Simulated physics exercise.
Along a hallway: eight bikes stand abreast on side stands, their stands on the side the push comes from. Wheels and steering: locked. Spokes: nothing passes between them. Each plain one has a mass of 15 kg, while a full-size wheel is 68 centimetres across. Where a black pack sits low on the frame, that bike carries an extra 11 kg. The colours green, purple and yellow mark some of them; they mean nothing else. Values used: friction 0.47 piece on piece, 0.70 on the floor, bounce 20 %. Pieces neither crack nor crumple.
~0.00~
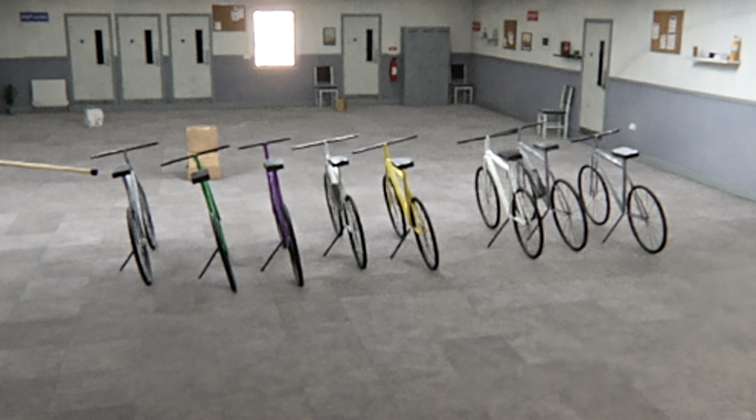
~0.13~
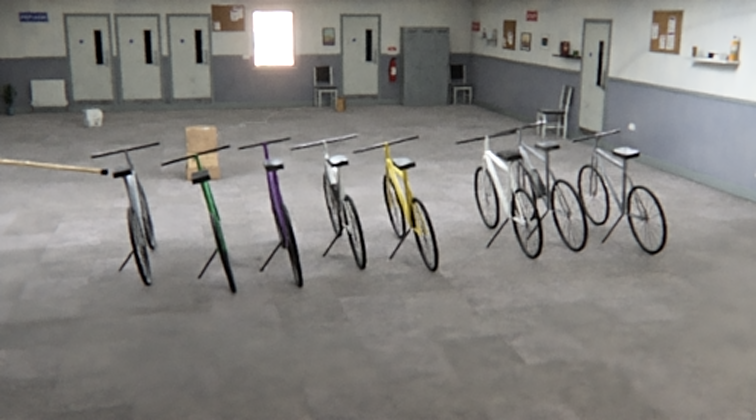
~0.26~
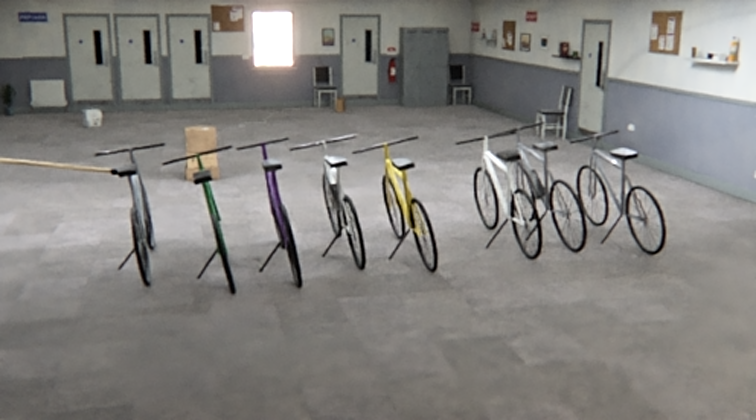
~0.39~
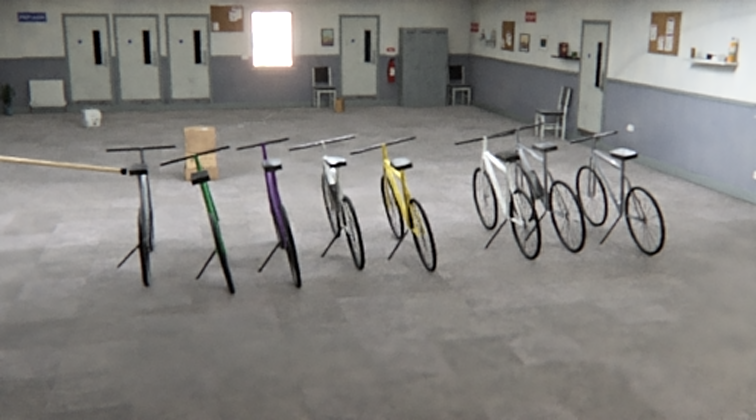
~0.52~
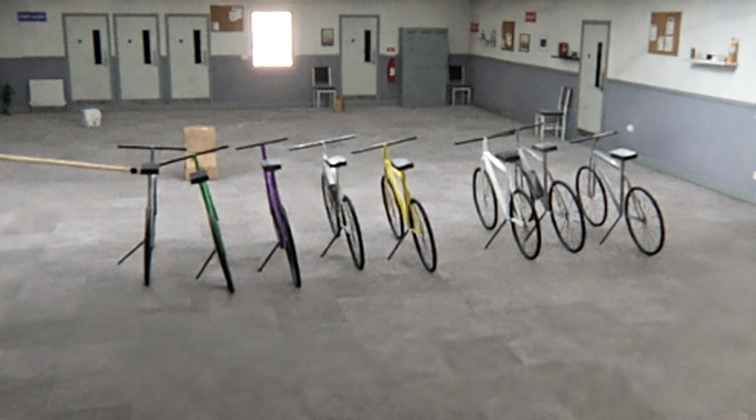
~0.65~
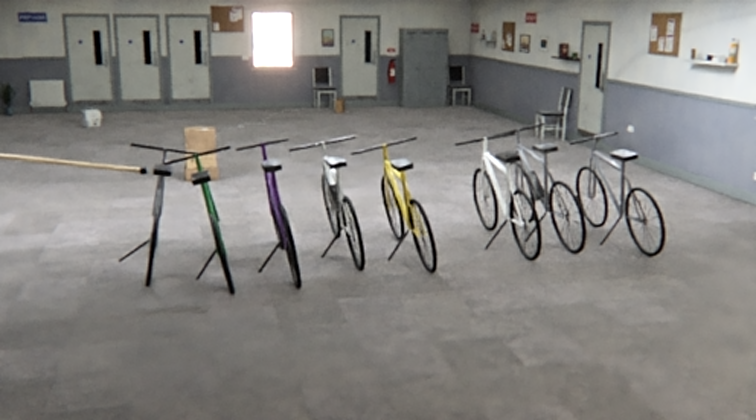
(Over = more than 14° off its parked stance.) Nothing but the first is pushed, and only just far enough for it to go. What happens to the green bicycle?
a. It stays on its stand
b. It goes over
It goes over (b).
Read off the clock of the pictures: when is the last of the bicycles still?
Close to 2.0 seconds.
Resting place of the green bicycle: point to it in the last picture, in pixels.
You'll find it around (251, 216) in the final frame.
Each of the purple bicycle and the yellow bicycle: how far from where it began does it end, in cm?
Distances: Purple 10, yellow 0 (cm).
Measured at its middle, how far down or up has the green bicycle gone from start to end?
Its middle finishes around 0 cm lower.
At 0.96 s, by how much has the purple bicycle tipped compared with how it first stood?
Tilt: Approx. 0°.
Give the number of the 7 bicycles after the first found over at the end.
Tally: 1.
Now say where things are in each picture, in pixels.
In the first picture (each place is the centre of the face we see best), pole end (94, 173) 13 cm from the first bicycle; green bicycle (218, 240); yellow bicycle (430, 222); purple bicycle (289, 233); the others all in place.
In the second picture, pole end (103, 172) 46 mm from the first bicycle; green bicycle (218, 241).
In the third picture, pole end (113, 172) pushing; green bicycle (219, 242); the others all in place.
In the fourth picture, pole end (123, 172) pushing; green bicycle (217, 242); the others all in place.
In the fifth picture, pole end (133, 171) pushing; green bicycle (217, 241); the others all in place.
In the sixth picture, pole end (143, 171) pushing; green bicycle (218, 242); yellow bicycle (429, 224); purple bicycle (287, 234); the others all in place.
By 0.96 s, none of the 7 other bicycles over, 1 disturbed; green bicycle tilted 4°.
By 1.36 s, 1 of the 7 other bicycles over; green bicycle tilted 19°.
By 1.58 s, 1 of the 7 other bicycles over; green bicycle tilted 29°.
By 1.76 s, 1 of the 7 other bicycles over; green bicycle tilted 35°; purple bicycle tilted 4°.
When it is over (2.1 s), 1 of the 7 other bicycles over; green bicycle tilted 34°; purple bicycle tilted 5°; yellow bicycle unmoved. Six left standing. In pixels of the last frame, middles, green bicycle near (251, 216), purple bicycle near (281, 206).
